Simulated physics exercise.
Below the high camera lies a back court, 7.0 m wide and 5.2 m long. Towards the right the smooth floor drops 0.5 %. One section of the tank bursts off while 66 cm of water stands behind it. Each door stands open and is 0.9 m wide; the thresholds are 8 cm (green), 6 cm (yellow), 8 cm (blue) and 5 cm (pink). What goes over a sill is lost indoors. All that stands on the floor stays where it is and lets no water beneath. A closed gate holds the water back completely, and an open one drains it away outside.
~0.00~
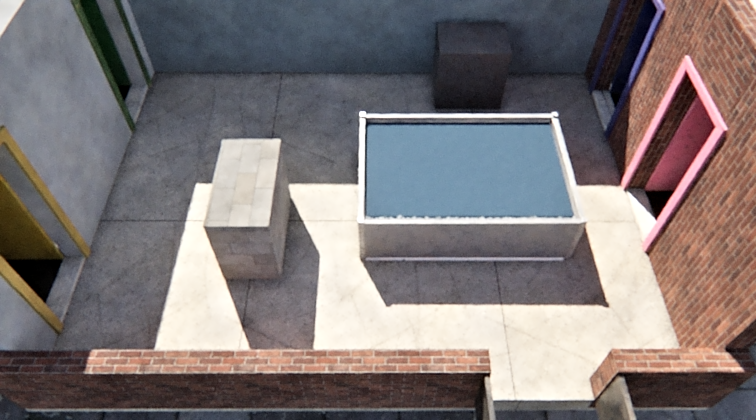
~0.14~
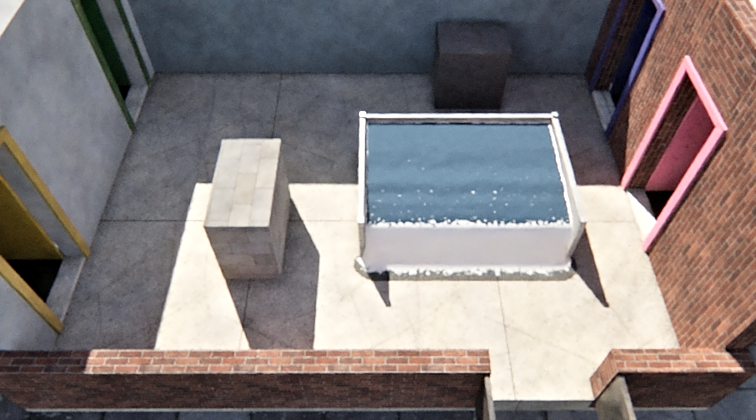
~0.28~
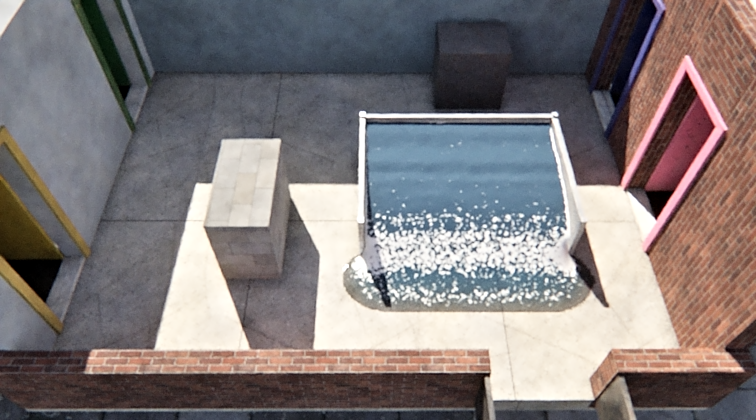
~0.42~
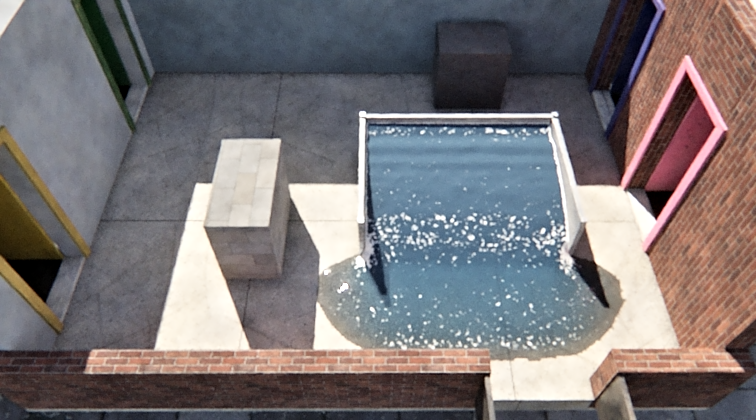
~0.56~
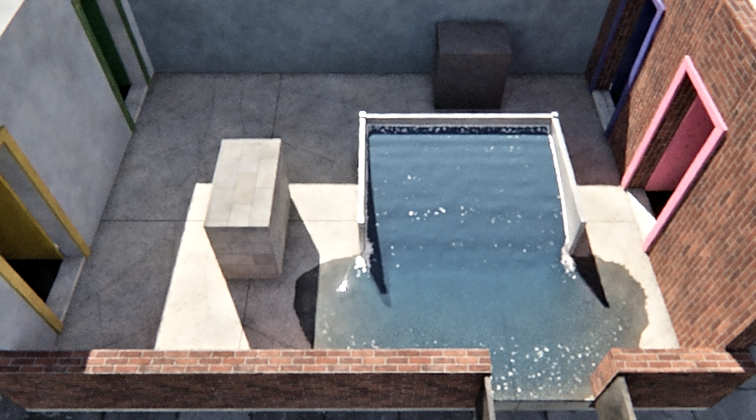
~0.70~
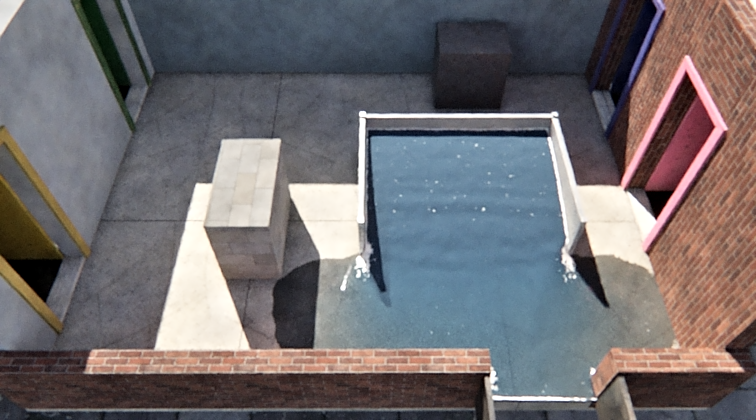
A walled back court of grey concrete and red brick is seen from high above, the camera still. A white-rimmed tank of blue water stands right of centre, with a pale block to its left, a dark block behind, and yellow, green, blue and pink doorways around. The tank's front side gives way, and water surges out with white foam, spreads over the sunlit floor and pours through the front wall's gap.
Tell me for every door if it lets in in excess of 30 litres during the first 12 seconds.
In the first 12 seconds the green door does not let in over 30 litres; the yellow door lets in over 30 litres; the blue door does not let in over 30 litres; the pink door does not let in over 30 litres.
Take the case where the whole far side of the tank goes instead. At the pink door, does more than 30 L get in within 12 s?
Pink: Falls short.
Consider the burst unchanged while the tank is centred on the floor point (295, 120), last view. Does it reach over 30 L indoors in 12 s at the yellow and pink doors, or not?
Yellow: Too much; pink: Too much.
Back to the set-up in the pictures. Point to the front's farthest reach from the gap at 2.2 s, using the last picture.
Location: Approx. (44, 377) in the last view.
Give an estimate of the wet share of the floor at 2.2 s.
Close to 35 in a hundred.
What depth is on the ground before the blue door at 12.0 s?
7.5 cm or so.
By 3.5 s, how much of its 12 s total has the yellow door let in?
I'd put it at about 45 per cent by that point.
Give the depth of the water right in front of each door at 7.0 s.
Centimetres: Green 4 / yellow 7 / blue 8 / pink 5.
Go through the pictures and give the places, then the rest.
Still water, 66 cm deep, in the tank at (464, 169), in the first frame.
The front is at (358, 260), 1.3 m from the gap at (466, 245); 0.6 m2 of floor is under water; 66 cm left at the back of the tank, in the second frame.
The front is at (586, 281), 1.5 m from the gap at (466, 247); 1.8 m2 of floor is under water; 66 cm left at the back of the tank, in the third frame.
The front is at (327, 299), 1.8 m from the gap at (466, 248); 3.8 m2 of floor is under water; 60 cm left at the back of the tank, in the fourth frame.
The front is at a hidden place, 2.1 m from the gap at (466, 248); 5.6 m2 of floor is under water; 55 cm left at the back of the tank, in the fifth frame.
Water pours out at (466, 248) and has run 2.5 m, to a hidden place; typically 10 cm deep outside, 56 cm at the tank's back, in the sixth frame.
After 1.4 s water covers 25 % of the floor and is deepest (44 cm) near (445, 377); green door not reached, yellow door not reached, blue door not reached, pink door not reached.
After 2.2 s water covers 35 % of the floor and is deepest (33 cm) near (594, 377); green door not reached, yellow door not reached, blue door not reached, pink door not reached.
After 3.5 s water covers 50 % of the floor and is deepest (23 cm) near (677, 377); green door not reached, yellow door 19 cm at the sill, 65 L in, blue door 2 cm at the sill, 0 L in, pink door 5 cm at the sill, 0 L in.
After 7.0 s water covers 90 % of the floor and is deepest (13 cm) near (582, 92); green door 4 cm at the sill, 0 L in, yellow door 7 cm at the sill, 149 L in, blue door 8 cm at the sill, 3 L in, pink door 5 cm at the sill, 2 L in.
After 12.0 s water covers 95 % of the floor and is deepest (8 cm) near (592, 158); green door 4 cm at the sill, 0 L in, yellow door 2 cm at the sill, 150 L in, blue door 8 cm at the sill, 11 L in, pink door 5 cm at the sill, 3 L in.
